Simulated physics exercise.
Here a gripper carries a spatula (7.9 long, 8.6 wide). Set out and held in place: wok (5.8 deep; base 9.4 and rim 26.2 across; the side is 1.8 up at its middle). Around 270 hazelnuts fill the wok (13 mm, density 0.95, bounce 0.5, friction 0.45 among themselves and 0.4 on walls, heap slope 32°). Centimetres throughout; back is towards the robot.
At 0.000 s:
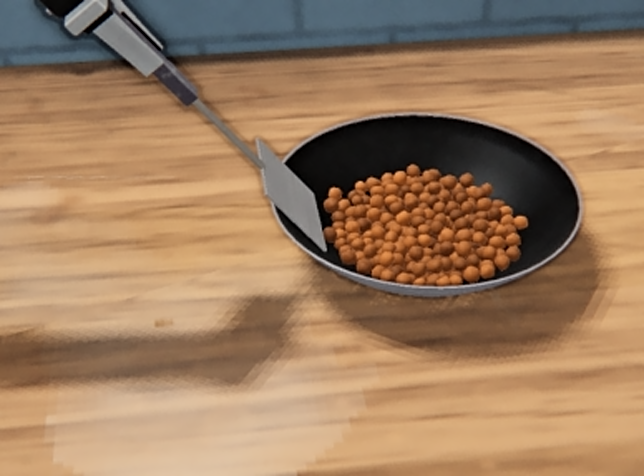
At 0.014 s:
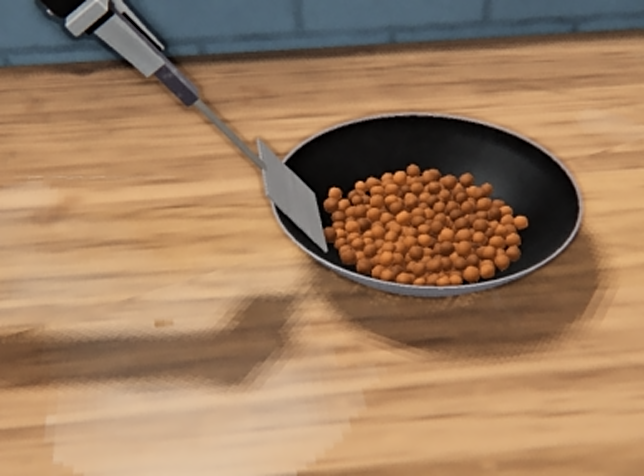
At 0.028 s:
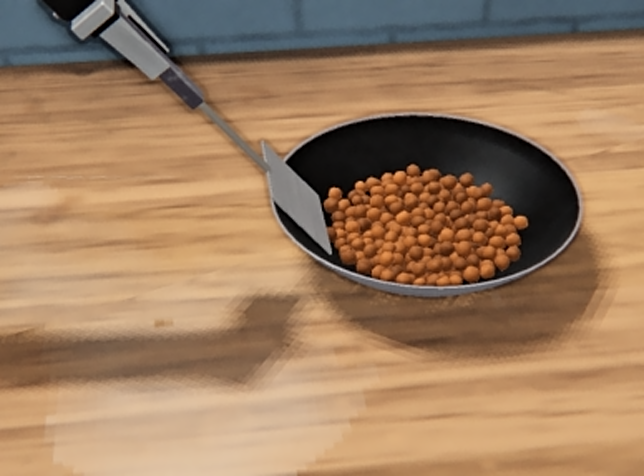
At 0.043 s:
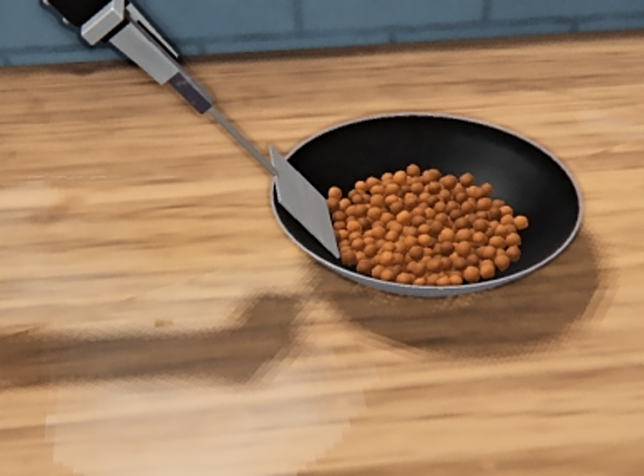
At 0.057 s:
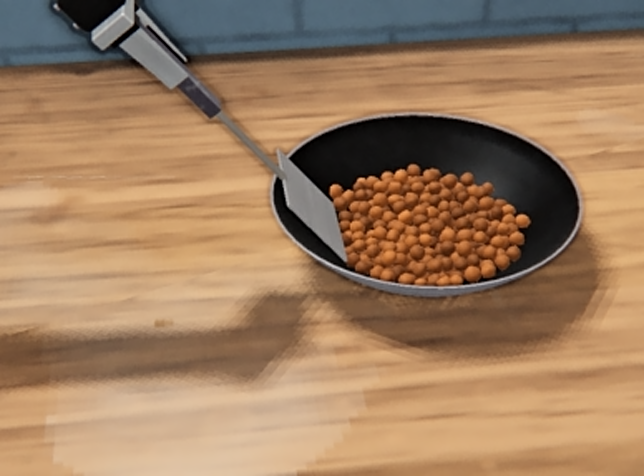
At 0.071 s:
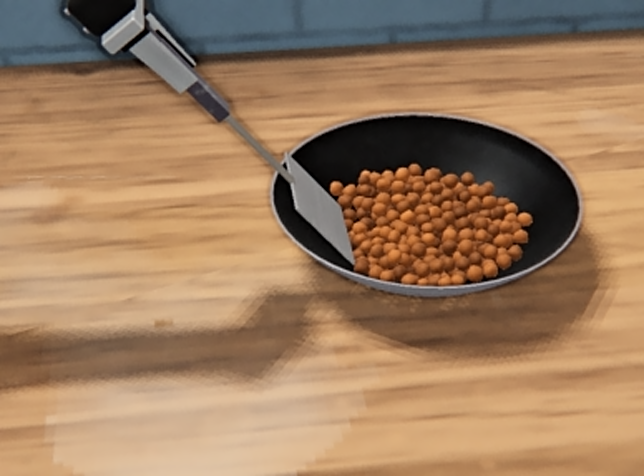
Gripper-held spatula sliding slightly right and down inside a black pan, lightly nudging a heap of round brown nuts.
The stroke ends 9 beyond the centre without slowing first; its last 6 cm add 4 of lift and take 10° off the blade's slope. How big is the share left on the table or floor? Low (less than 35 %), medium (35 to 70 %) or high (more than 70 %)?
A low share, less than 35 %, ends on the table or floor.
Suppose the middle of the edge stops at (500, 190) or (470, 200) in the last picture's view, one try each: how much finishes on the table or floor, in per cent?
Some 0 and 0 per cent.
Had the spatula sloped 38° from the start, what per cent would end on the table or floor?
It would be near 20 per cent.
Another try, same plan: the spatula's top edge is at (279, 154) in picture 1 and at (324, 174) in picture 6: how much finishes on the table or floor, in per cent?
About 35 per cent.
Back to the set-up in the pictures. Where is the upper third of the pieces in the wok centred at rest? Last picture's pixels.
Around (501, 216).
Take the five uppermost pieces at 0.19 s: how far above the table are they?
Some 5 cm.
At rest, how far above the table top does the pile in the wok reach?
Some 5.5 cm.
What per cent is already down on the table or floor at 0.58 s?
Roughly 20 per cent.
After 0.19 s, sloping 52°, highest piece 5 above the table; 272 in the wok.
After 0.32 s, sloping 49°, highest piece 8 above the table; 269 in the wok, 3 on the blade or in flight.
After 0.58 s, sloping 42°, highest piece 8 above the table; 216 in the wok, 55 on the table or floor, 1 on the blade or in flight.
After 1.63 s, sloping 42°, highest piece 5 above the table; 216 in the wok, 56 on the table or floor.
In the end, 216 in the wok, 56 on the table or floor. That is 21 % on the table or floor.
